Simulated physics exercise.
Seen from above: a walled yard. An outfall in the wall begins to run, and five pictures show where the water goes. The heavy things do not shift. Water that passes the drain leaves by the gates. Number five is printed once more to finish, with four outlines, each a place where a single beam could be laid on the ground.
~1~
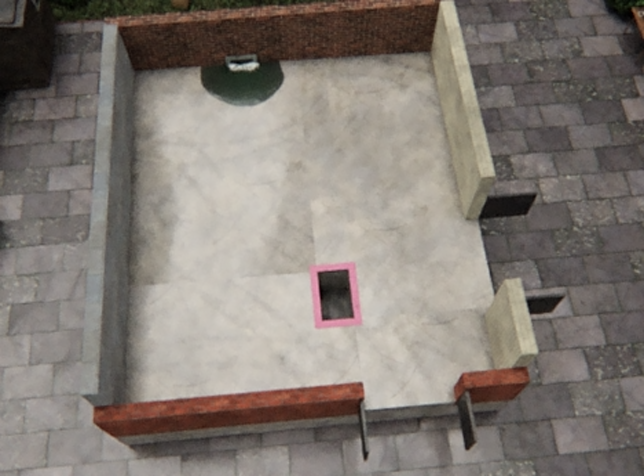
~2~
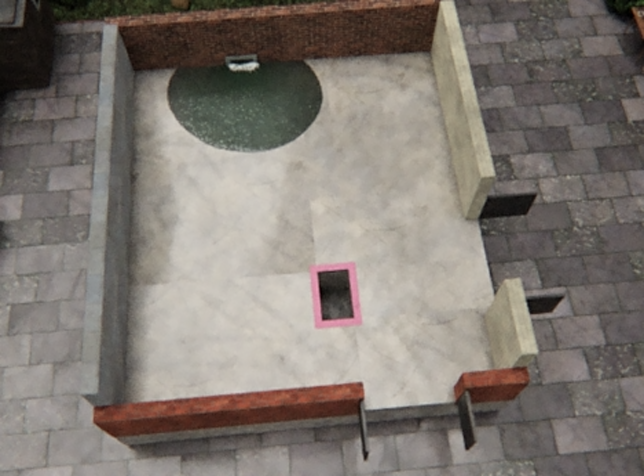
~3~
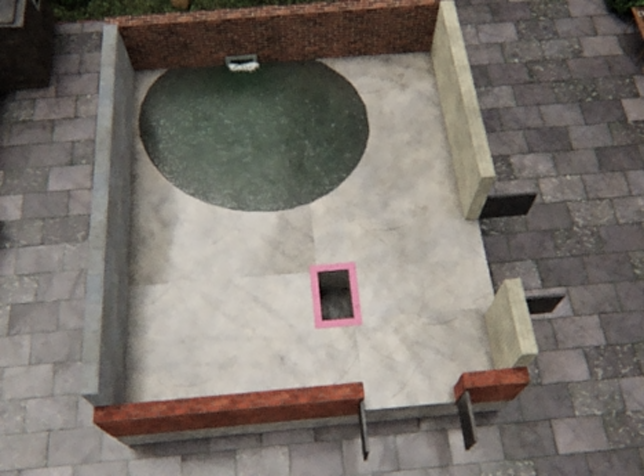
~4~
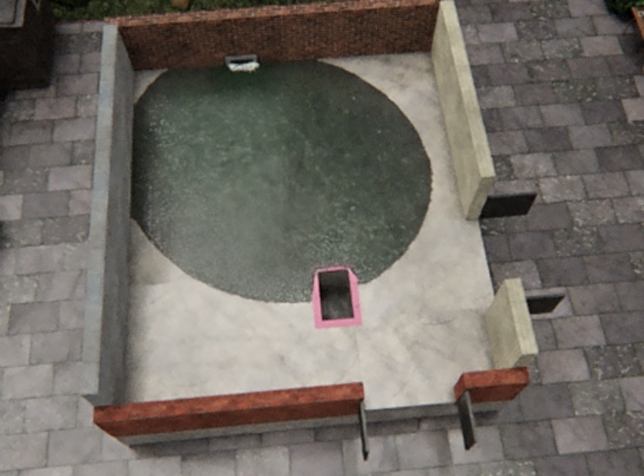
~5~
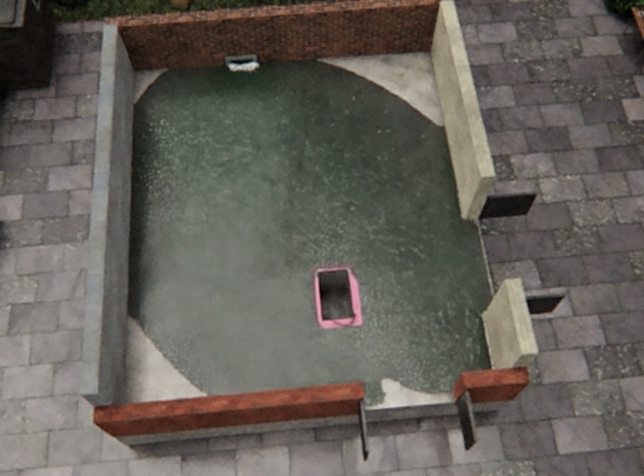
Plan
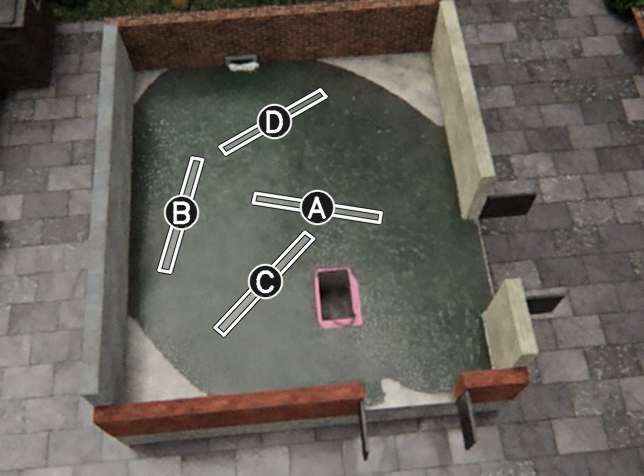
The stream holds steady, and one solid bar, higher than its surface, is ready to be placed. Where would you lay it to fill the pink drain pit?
Take B.
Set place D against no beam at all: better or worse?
Worse.
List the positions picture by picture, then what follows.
In the first frame, outfall at (242, 60); pink drain pit at (335, 295); open gate at (407, 391); open gate at (474, 266); front seen at (273, 91), 3 % of the ground wet; pink drain pit still dry.
In the second frame, front seen at (287, 139), 12 % of the ground wet; pink drain pit still dry.
In the third frame, front seen at (276, 207), 28 % of the ground wet; pink drain pit still dry.
In the fourth frame, front seen at (375, 271), 54 % of the ground wet; pink drain pit taking water.
In the fifth frame, front seen at (483, 339), 85 % of the ground wet; pink drain pit taking water.
On the marked copy, A from (254, 198) to (380, 217); B from (164, 271) to (197, 158); C from (219, 331) to (309, 235); D from (222, 150) to (323, 93).
With A, about 8 % of the stream goes into the pink drain pit, about 92 % out by the gates.
With B, about 20 % of the stream goes into the pink drain pit, about 80 % out by the gates.
With C, about 7 % of the stream goes into the pink drain pit, about 93 % out by the gates.
With D, about 10 % of the stream goes into the pink drain pit, about 90 % out by the gates.
